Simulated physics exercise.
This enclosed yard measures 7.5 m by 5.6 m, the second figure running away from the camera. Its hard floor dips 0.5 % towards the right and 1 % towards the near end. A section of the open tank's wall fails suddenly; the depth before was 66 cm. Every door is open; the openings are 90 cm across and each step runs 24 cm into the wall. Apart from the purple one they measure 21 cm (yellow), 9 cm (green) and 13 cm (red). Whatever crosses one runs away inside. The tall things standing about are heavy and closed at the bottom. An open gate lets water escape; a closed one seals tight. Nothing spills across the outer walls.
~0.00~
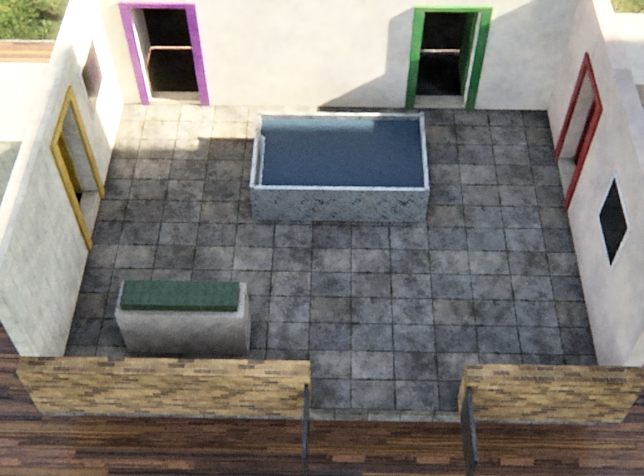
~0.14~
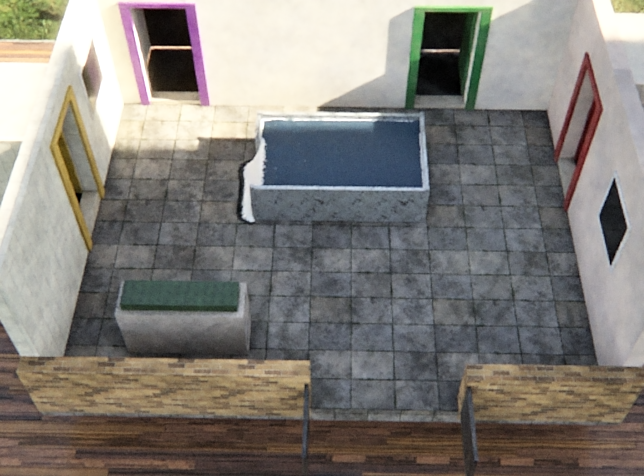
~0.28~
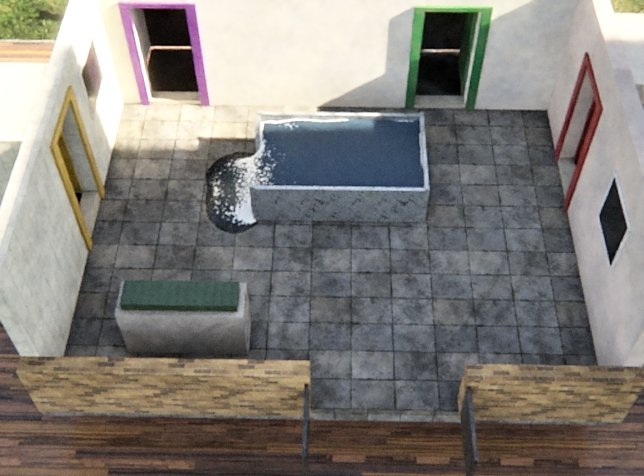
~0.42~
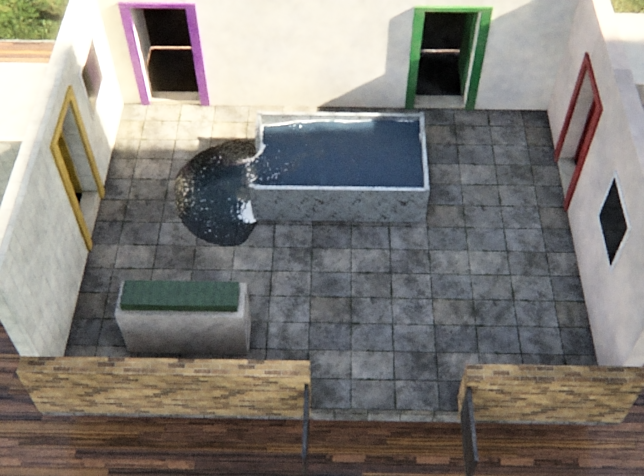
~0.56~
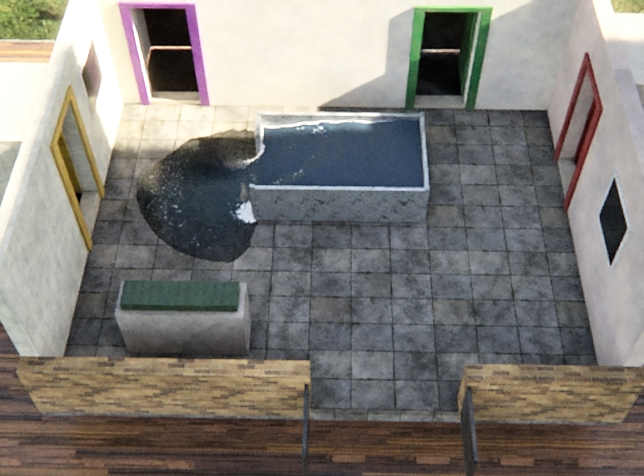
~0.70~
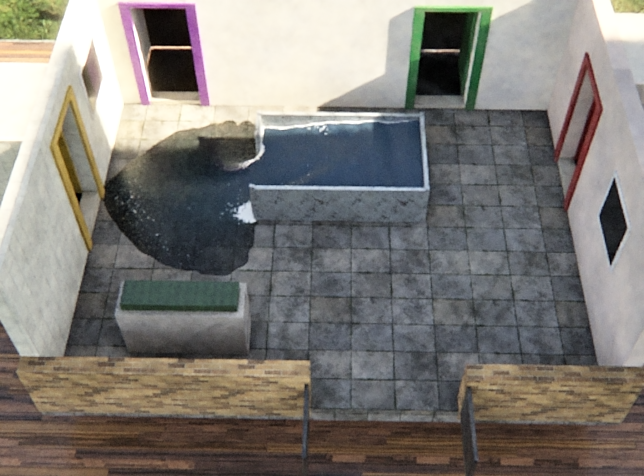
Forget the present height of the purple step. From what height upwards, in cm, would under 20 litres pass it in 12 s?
It would have to be roughly 14.5 cm high.
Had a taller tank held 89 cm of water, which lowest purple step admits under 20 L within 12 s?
Some 21 cm.
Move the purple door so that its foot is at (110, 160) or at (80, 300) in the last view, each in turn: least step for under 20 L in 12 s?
Roughly 23 and 14.5 cm.
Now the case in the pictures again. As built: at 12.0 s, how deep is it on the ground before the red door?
Some 7.0 cm.
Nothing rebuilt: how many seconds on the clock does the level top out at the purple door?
Near 3.4 s.
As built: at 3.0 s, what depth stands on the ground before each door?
Depths in cm: Yellow 26, green 0, purple 16, red 0.
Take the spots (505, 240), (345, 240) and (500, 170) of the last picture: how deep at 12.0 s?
About 7, 3 and 3 cm.
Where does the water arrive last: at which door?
Last comes the red one.
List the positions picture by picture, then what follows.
In the first picture, the open tank at (340, 153) is whole and still, 66 cm deep; the purple door at (168, 60) is dry.
In the second picture, the front is at (241, 213), 0.3 m from the gap at (258, 182); 0.2 m2 of floor is wet, 66 cm left at the back.
In the third picture, water pours out at (259, 183) and has run 0.8 m, to (211, 184); about 10 cm deep outside, 66 cm at the back.
In the fourth picture, water pours out at (259, 184) and has run 1.3 m, to (181, 192); about 8 cm deep outside, 66 cm at the back.
In the fifth picture, the front is at (143, 197), 1.9 m from the gap at (259, 184); 3.5 m2 of floor is wet, 66 cm left at the back.
In the sixth picture, the gap is at (259, 183), the front 2.4 m out at (109, 199); the back of the open tank holds 66 cm; 0.8 m in a straight line remain to the purple door at (168, 60).
After 1.4 s water covers 25 % of the floor, deepest (34 cm) near (247, 199); 2 cm at the purple door, 0 litres in over its 8 cm step.
After 3.0 s water covers 35 % of the floor, deepest (38 cm) near (57, 387); 16 cm at the purple door, 19 litres in over its 8 cm step.
After 12.0 s water covers 95 % of the floor, deepest (14 cm) near (557, 397); 3 cm at the purple door, 92 litres in over its 8 cm step.
At the purple door as built, the water arrived by 1.3 s and peaked near 16 cm at 3.4 s.
Run again over the same 12 s with other heights there, 27 litres in over 13.5 cm, 14 litres over 16 cm. The limit of 20 litres is kept from about 14.5 cm up.
